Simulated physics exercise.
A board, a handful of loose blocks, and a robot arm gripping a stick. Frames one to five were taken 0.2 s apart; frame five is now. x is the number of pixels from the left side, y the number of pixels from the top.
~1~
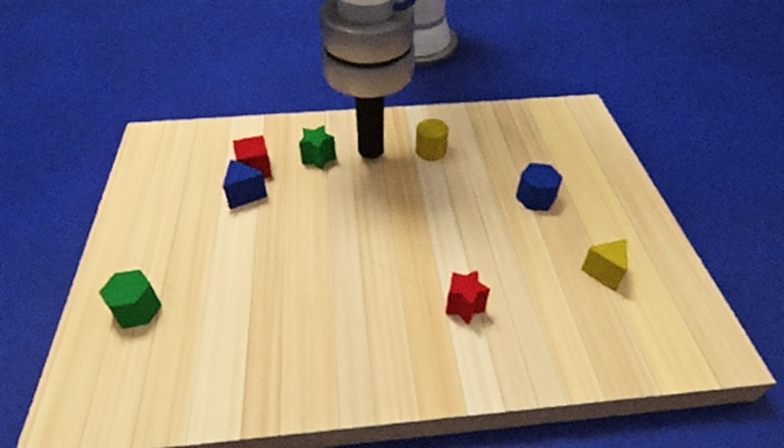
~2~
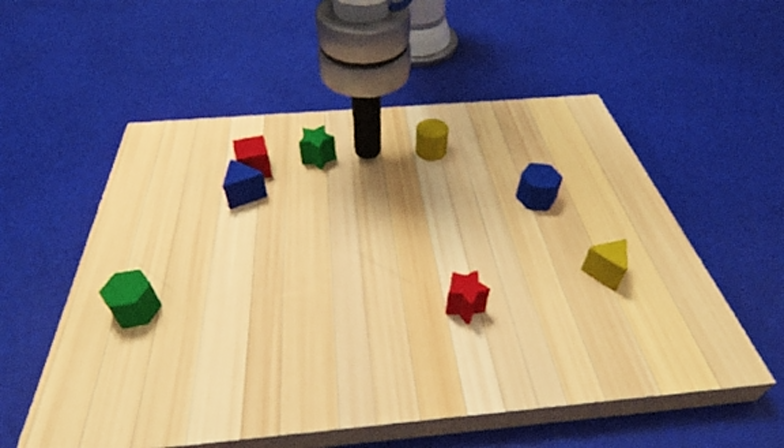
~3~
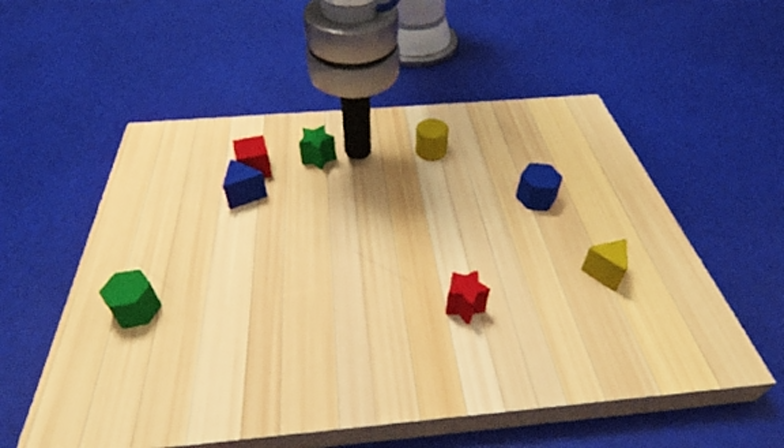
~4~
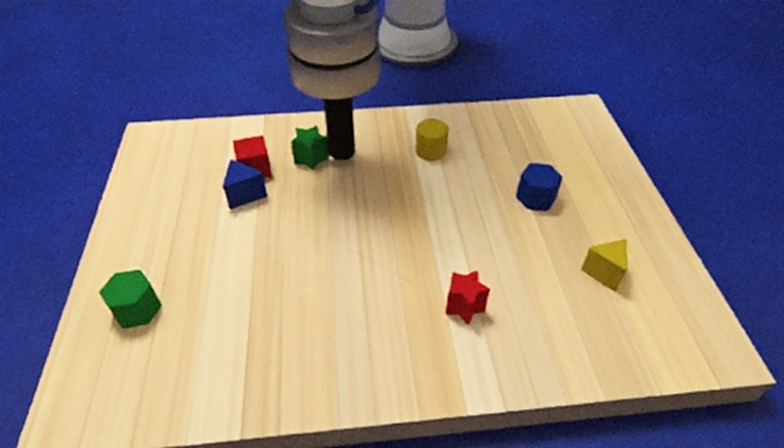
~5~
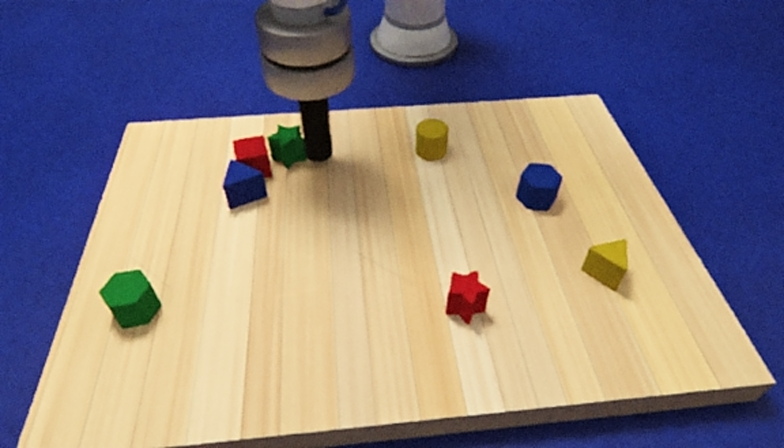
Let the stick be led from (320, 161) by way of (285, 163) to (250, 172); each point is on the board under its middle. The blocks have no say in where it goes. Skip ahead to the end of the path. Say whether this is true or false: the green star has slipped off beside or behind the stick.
Answer: True.
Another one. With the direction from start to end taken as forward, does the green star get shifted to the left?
It seems not.
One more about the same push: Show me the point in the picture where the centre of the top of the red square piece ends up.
At (213, 148).
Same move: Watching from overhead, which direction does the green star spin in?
Answer: With the clock.
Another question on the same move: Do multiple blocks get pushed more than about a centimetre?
Final answer: Yes.
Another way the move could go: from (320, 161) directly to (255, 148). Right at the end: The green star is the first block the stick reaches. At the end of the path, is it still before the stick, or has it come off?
By then it is in front of the stick.
What follows on the original path. Halfway along, stick at (283, 156); red square piece at (240, 146), turned 30° anticlockwise; green star at (265, 128), turned 60° clockwise.
At the end, stick at (248, 165); blue triangle in place; red square piece at (213, 148); green star at (258, 129), turned 100° clockwise.
